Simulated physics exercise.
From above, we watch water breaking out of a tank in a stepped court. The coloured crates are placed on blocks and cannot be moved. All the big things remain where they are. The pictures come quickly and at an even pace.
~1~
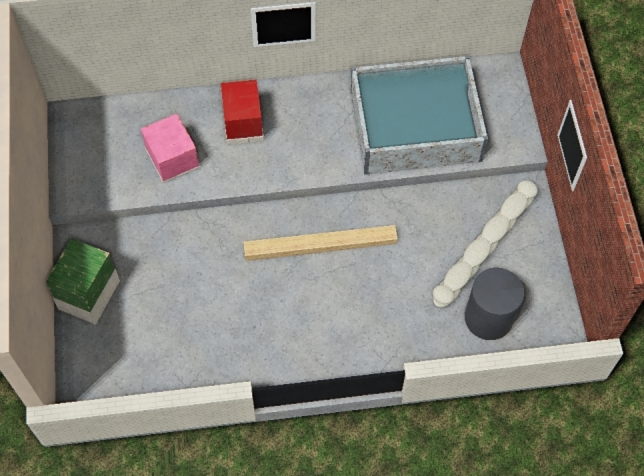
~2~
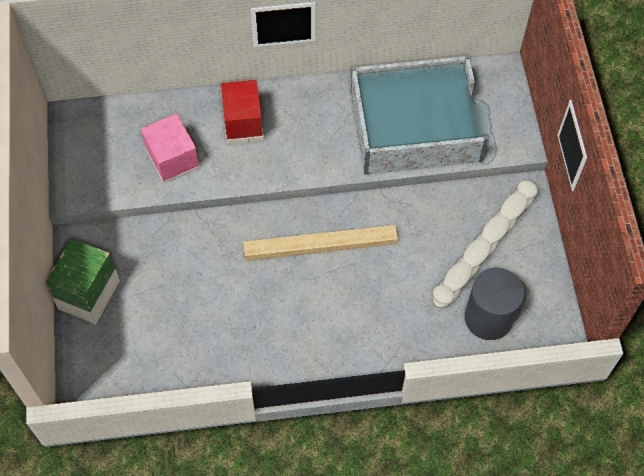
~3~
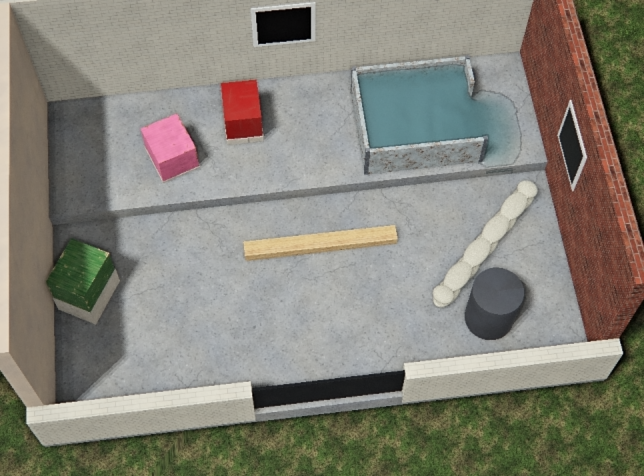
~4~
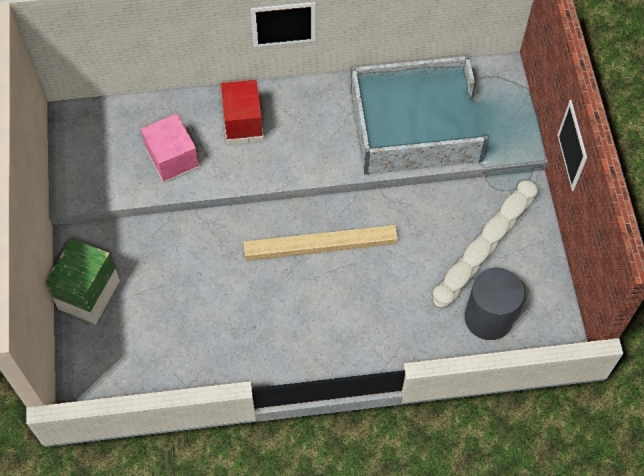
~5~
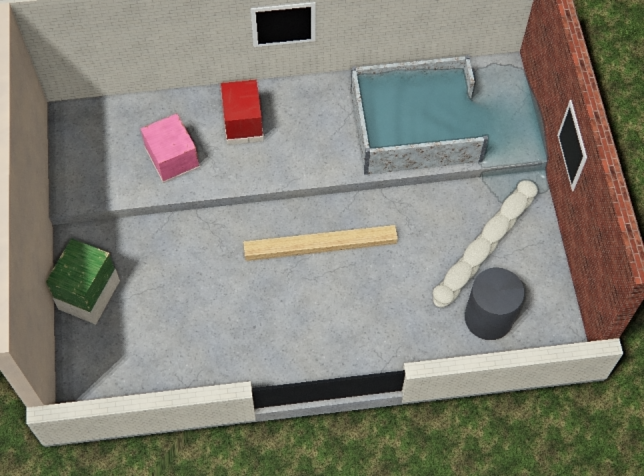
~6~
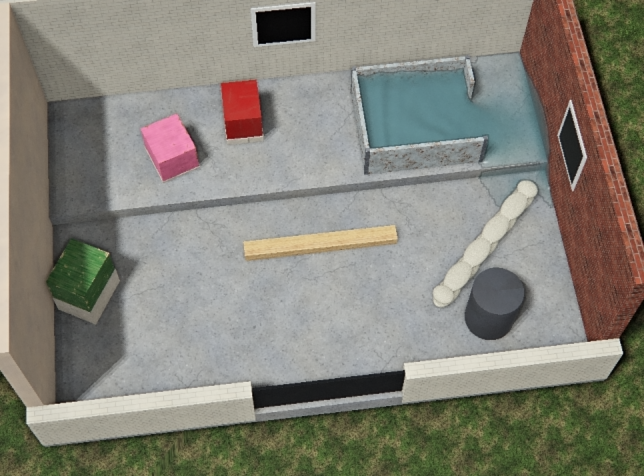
In a stepped court, water pours through a gap in the tank's right side and spreads rightward.
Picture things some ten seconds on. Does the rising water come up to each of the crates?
The green crate - no, it does not. The red crate - no, it does not. The pink crate - no, it does not.
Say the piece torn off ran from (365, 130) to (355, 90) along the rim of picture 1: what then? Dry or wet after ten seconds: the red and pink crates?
My reading: Red gets drenched, pink gets drenched.
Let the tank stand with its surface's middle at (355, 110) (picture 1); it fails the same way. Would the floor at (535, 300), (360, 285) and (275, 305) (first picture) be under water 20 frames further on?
Taking the three spots in order: Swamped, swamped, bare.
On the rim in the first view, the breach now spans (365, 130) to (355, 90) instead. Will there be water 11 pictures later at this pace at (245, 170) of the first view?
That spot: Submerged.
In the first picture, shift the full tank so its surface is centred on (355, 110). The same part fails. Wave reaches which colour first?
The red crate comes first.
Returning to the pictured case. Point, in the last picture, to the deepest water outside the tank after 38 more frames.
That spot is close to (533, 183).
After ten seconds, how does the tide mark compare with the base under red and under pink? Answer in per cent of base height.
Near 80 and 40 in a hundred.
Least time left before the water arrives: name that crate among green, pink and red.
Answer: The red one.
A moment on, water covers 10 % of the floor; the green crate not reached, the red crate not reached, the pink crate not reached.
Next, water covers 20 % of the floor; the green crate not reached, the red crate not reached, the pink crate not reached.
Then, water covers 40 % of the floor; the green crate not reached, the red crate water round its plinth, the pink crate not reached.
Later, water covers 65 % of the floor; the green crate not reached, the red crate water round its plinth, the pink crate water round its plinth.
In the end, water covers 80 % of the floor; the green crate stayed above the water, the red crate stayed above the water, the pink crate stayed above the water.
